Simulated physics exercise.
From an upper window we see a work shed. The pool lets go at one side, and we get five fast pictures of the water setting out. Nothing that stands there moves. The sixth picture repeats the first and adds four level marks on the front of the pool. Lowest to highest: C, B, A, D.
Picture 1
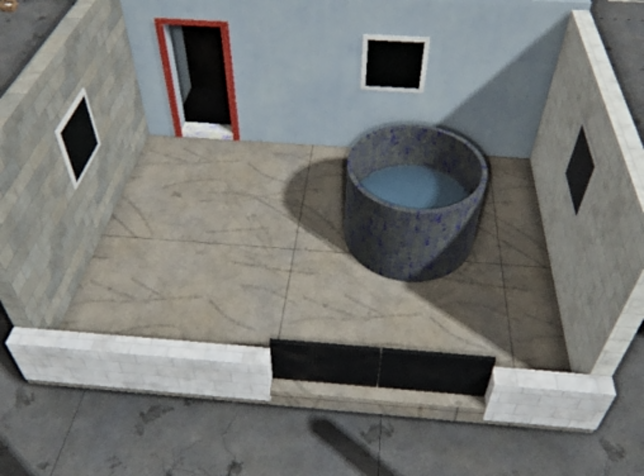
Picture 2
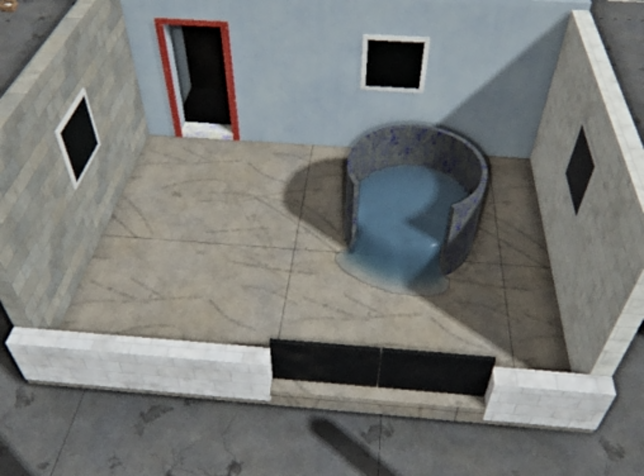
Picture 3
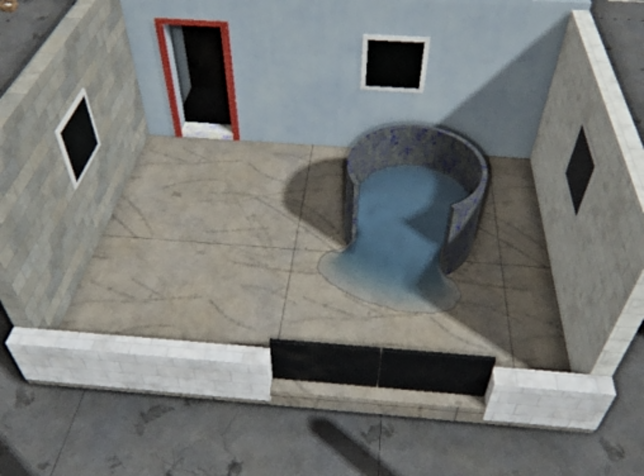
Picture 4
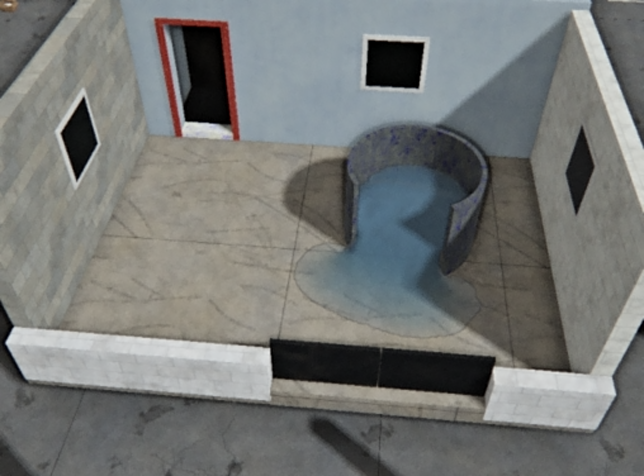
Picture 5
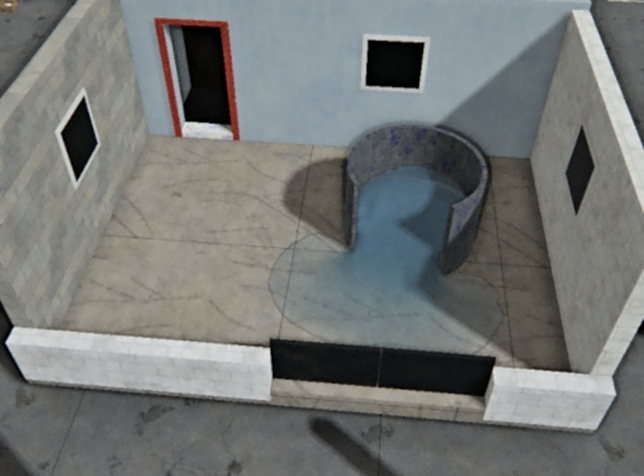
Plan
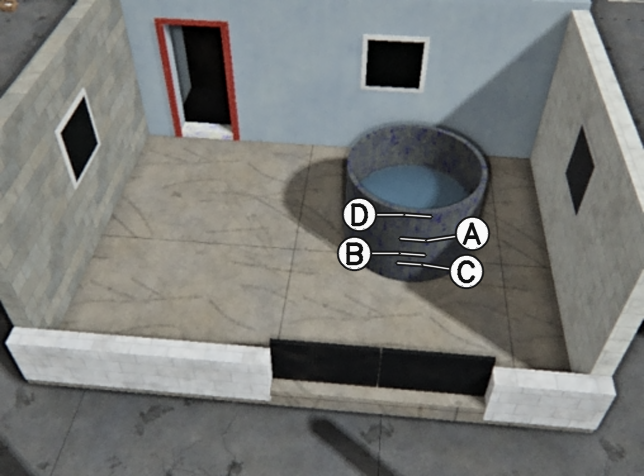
To begin with, water sits still in a round stone pool inside a walled yard with a red-framed doorway and a dark shut gate. Then the front of the pool's wall is gone and water pours through the gap, spreading forward and to the left across the tan floor in a widening, thinning sheet.
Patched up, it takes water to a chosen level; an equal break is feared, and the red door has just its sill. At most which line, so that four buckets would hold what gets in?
The limit is A.
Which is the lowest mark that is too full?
Here it is mark D.
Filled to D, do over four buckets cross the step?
Yes, it does.
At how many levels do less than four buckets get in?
Three.
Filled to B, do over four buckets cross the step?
No.
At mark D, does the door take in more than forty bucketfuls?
No.
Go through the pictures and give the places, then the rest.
Water in the pool at rest, its middle at (412, 202); foot of the red doorway at (208, 138); shut gate at (381, 355), in the first frame.
Front seen at (343, 252), 2 % of the ground wet, in the second frame.
Front seen at (326, 260), 4 % of the ground wet, in the third frame.
Front seen at (302, 280), 8 % of the ground wet, in the fourth frame.
Front seen at (275, 284), 15 % of the ground wet, in the fifth frame.
On the marked copy, A at (413, 239); B at (411, 254); C at (410, 263); D at (417, 215); from the bottom up C, B, A, D.
Choosing A, a bucket or two gets in.
Choosing B, nothing gets over.
Choosing C, nothing gets over.
Choosing D, about 12 bucketfuls get in.
